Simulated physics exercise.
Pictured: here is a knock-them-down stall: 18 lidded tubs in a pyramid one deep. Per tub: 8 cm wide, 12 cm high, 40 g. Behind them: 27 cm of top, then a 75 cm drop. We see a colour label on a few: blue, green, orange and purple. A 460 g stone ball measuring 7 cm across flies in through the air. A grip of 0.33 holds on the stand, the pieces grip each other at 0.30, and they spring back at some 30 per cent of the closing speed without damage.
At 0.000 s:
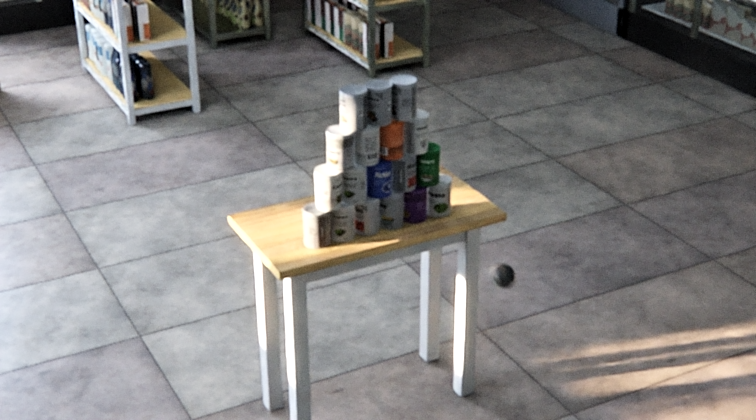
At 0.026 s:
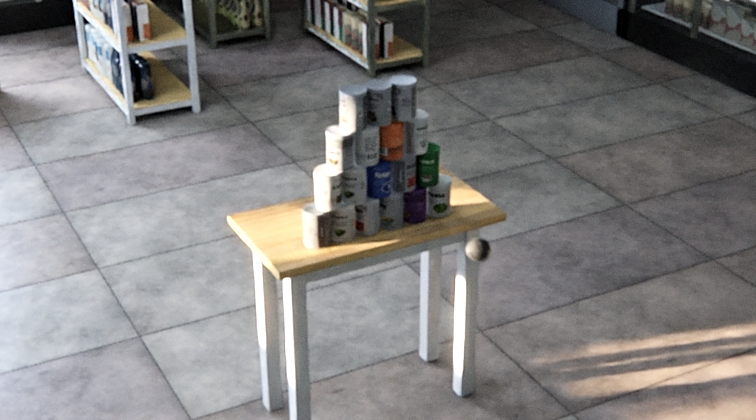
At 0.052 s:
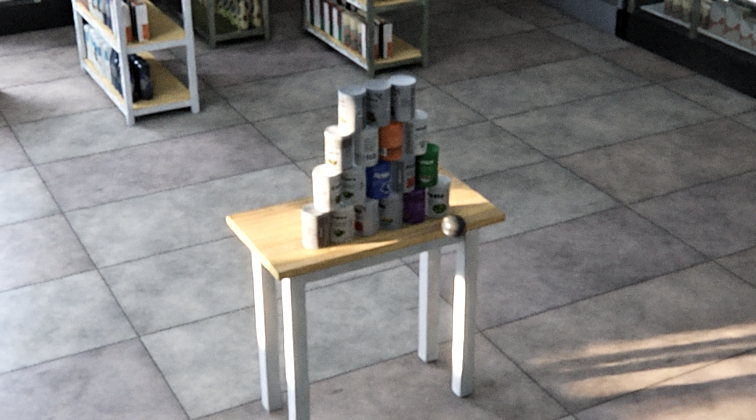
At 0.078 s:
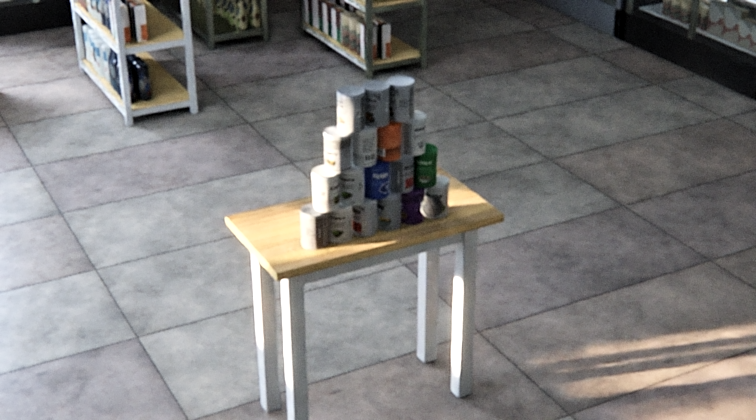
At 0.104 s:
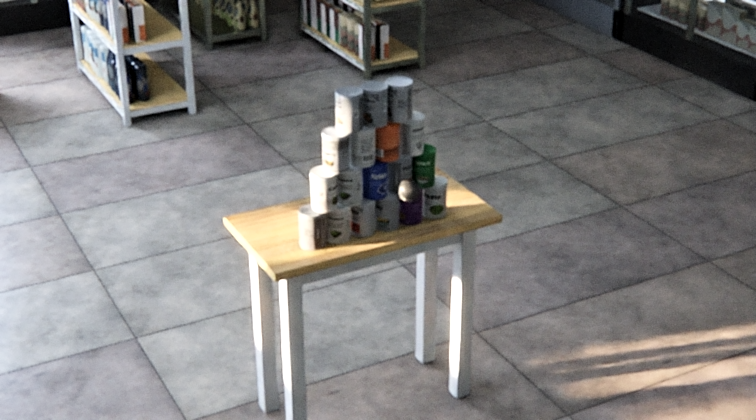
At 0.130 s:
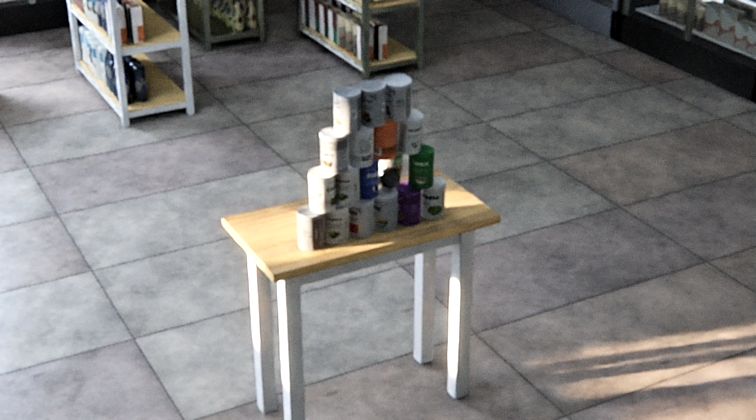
A pale wooden table with white legs stands on a grey tiled floor, seen from above, with shelves behind it and sunlight at lower right. On it rises a pyramid of mostly white tubs, with orange, blue, green and purple ones among them. A small dark ball flies in from the right, rising leftward, and strikes the stack, nudging a few tubs slightly as the camera pans a little.
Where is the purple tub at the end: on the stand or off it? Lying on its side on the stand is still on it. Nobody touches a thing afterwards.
The purple tub is on the stand.
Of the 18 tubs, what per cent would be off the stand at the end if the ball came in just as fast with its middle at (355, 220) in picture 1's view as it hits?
Under that change the share is 30 in a hundred.
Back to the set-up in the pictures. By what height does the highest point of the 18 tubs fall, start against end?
Roughly 12 cm.
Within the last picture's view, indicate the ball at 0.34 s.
Roughly at (285, 157).
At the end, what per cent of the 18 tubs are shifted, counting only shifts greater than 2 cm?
60 in a hundred.
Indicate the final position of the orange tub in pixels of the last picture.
About (323, 314).
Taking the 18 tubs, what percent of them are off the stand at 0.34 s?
0 %.
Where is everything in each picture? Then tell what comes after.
In the first picture (pixels give the middle of a visible side; the camera pans a little), ball (503, 276) 56 cm from contact, 5.0 m/s; purple tub (421, 206); green tub (424, 169); blue tub (386, 180); none has stirred.
Ball (478, 250) 44 cm from contact, 5.0 m/s; purple tub (421, 206), in the second picture.
Ball (455, 226) 31 cm from contact, 4.9 m/s; purple tub (420, 206), in the third picture.
Ball (431, 207) 18 cm from contact, 4.9 m/s, in the fourth picture.
Ball (409, 190) 54 mm from contact, 4.9 m/s; purple tub (417, 208), in the fifth picture.
Ball (390, 178) after contact, 4.2 m/s; purple tub (415, 208); orange tub (380, 142) 4° from how it stood; blue tub (376, 179) 24 mm from its place; steepest lean 8°, the tub at (413, 138); movement in 5 of them, in the sixth picture.
After 0.34 s, ball still moving; none of the 18 tubs off the stand, 10 disturbed; purple tub unmoved; orange tub 46° from how it stood, 17 cm lower.
After 0.63 s, ball still moving; 2 of the 18 tubs off the stand; purple tub unmoved; orange tub on its side.
After 1.01 s, ball still moving; 4 of the 18 tubs off the stand; purple tub unmoved; orange tub on its side.
After 1.41 s, ball still moving; 7 of the 18 tubs off the stand; purple tub unmoved; orange tub 66° from how it stood, 98 cm lower.
In the end (1.6 s), ball rolling away; 7 of the 18 tubs off the stand; purple tub unmoved; blue tub on its side; orange tub on its side. From the last view, middles, purple tub near (409, 204), blue tub near (324, 225).
